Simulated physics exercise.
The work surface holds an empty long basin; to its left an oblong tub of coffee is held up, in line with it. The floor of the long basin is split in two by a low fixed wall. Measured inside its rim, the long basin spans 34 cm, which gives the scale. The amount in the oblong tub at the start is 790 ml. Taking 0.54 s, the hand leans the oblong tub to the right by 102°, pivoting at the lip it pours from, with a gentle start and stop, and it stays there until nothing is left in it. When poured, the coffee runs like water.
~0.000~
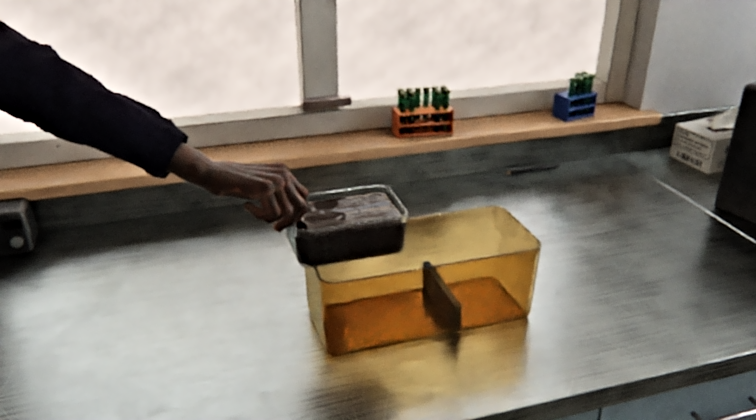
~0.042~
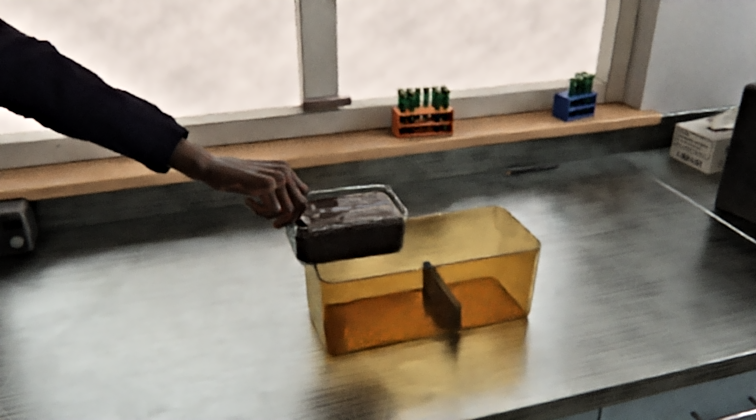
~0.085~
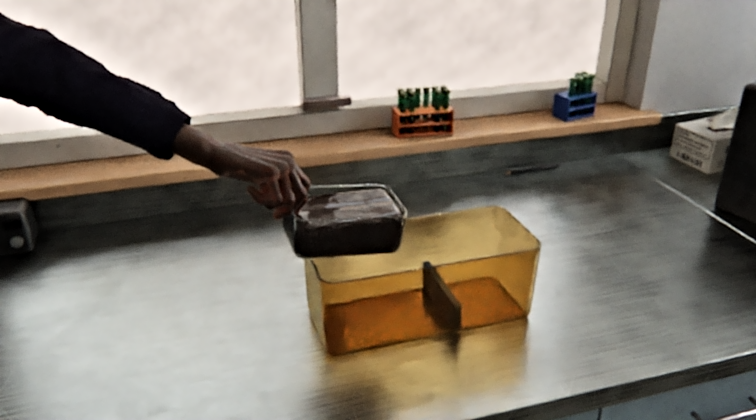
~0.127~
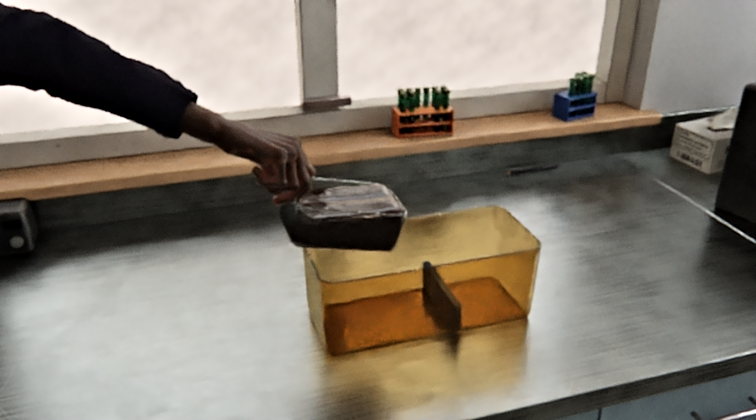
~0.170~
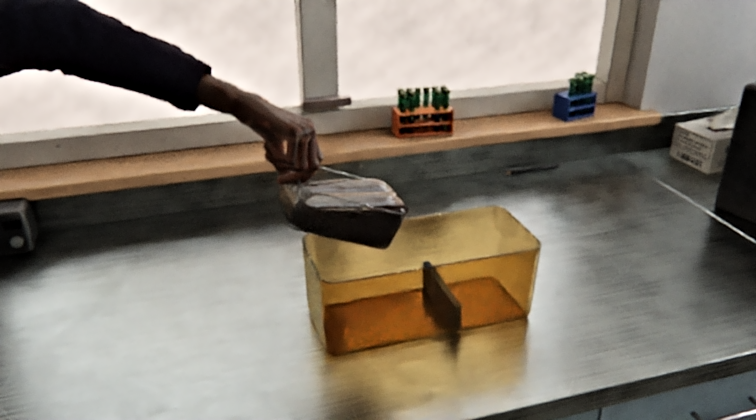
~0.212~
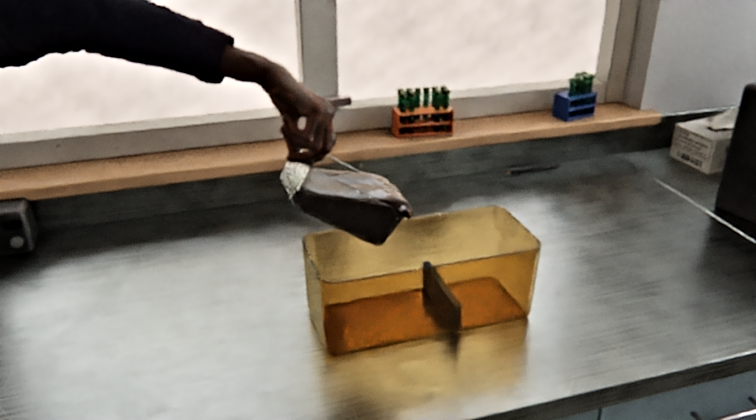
At first, a hand holds an oblong tub of dark coffee nearly level above the left end of a long yellow basin with a dark divider. The hand then rises and tilts the tub to the right, gently at first, until it slants steeply with its right end lowest.
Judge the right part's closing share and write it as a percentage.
I would judge it at 62 per cent.
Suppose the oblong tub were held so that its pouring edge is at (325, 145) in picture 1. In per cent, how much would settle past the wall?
Then I'd expect something near 20 per cent.
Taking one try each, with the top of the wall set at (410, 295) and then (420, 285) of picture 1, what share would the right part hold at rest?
75 per cent first, 75 per cent second.
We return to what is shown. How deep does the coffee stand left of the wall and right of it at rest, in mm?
Around 8 mm deep on the left, around 28 mm deep on the right.
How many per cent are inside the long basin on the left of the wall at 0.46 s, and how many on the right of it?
About 5 left, 18 right.
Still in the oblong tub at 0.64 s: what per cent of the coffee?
Share remaining: Approx. 3 %.
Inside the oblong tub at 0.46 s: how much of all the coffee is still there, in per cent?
Around 22 percent.
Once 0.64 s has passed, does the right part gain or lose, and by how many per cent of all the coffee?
Net loss of about 16.
By 0.46 s the tilt is 97° and 23 per cent is still to pour, 5 is left of the wall and 18 right of it.
By 0.64 s the tilt is 102° and 3 per cent is still to pour, 7 is left of the wall and 77 right of it.
By 0.83 s the tilt is 102° and 0 per cent is still to pour, 18 is left of the wall and 50 right of it.
By 1.04 s the tilt is 102° and 0 per cent is still to pour, 26 is left of the wall and 66 right of it.
At rest 31 per cent lies left of the wall, 62 right of it and 7 outside.
